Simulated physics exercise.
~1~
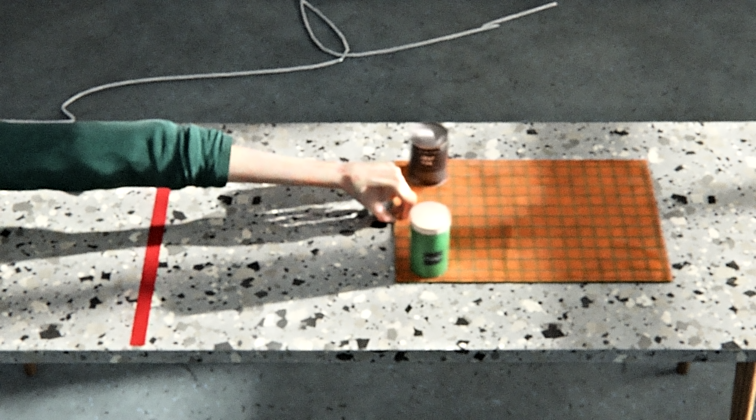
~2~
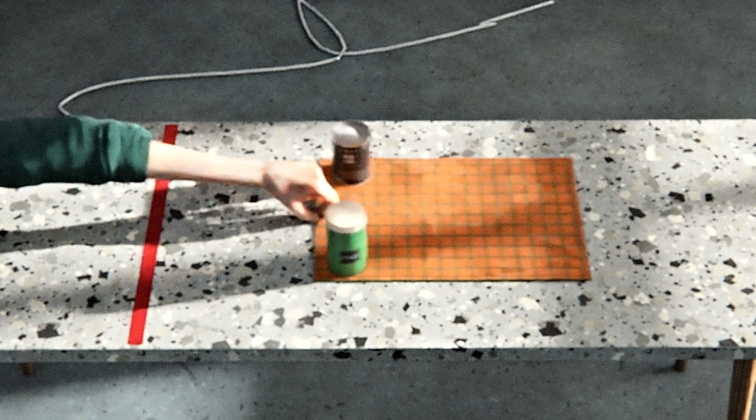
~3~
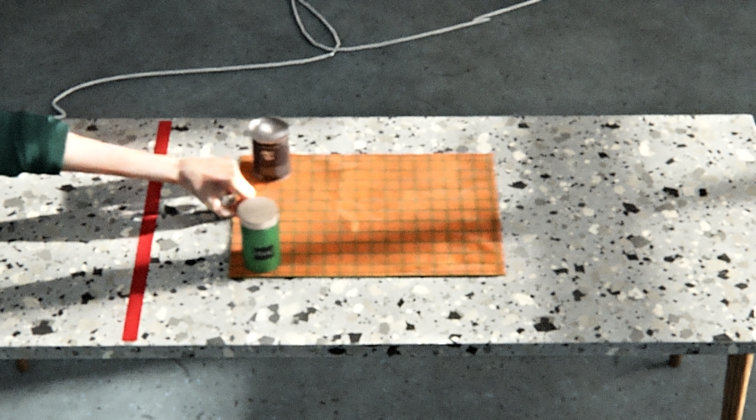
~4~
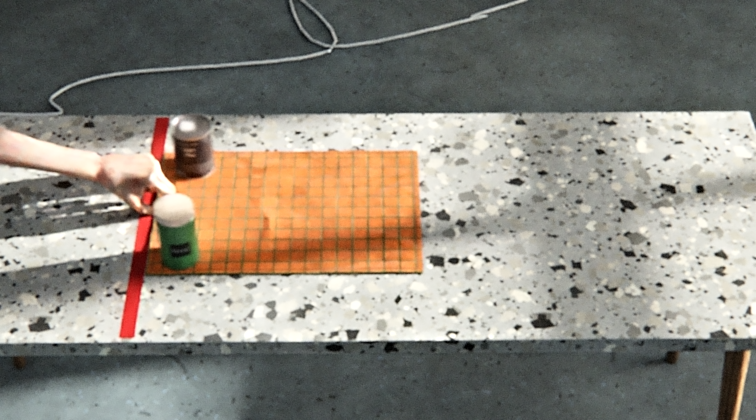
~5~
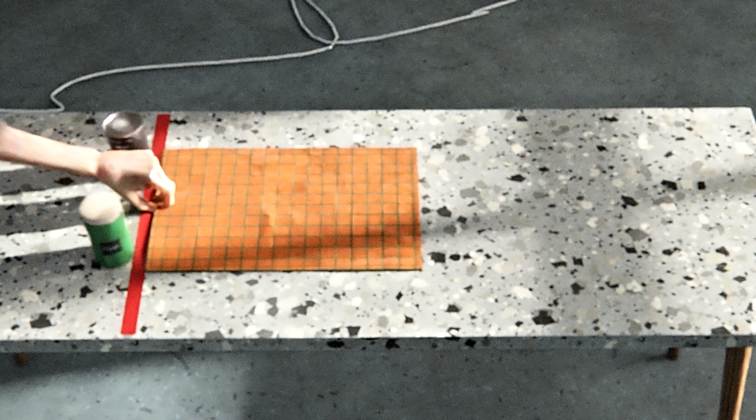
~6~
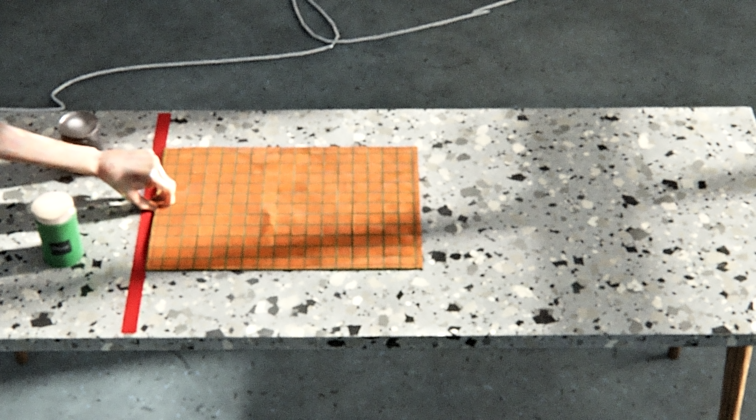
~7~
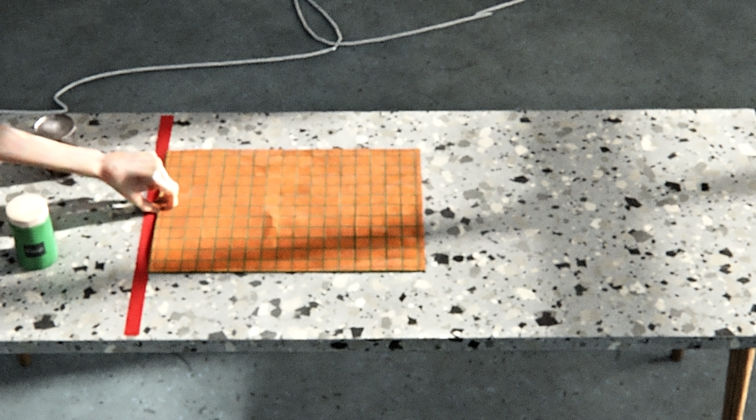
An orange table runner carrying a green jar and a dark tin is pulled left by a hand across a speckled table and stops at the red tape line, while both containers slide off its leading edge and come to be left of the tape, the jar still upright.
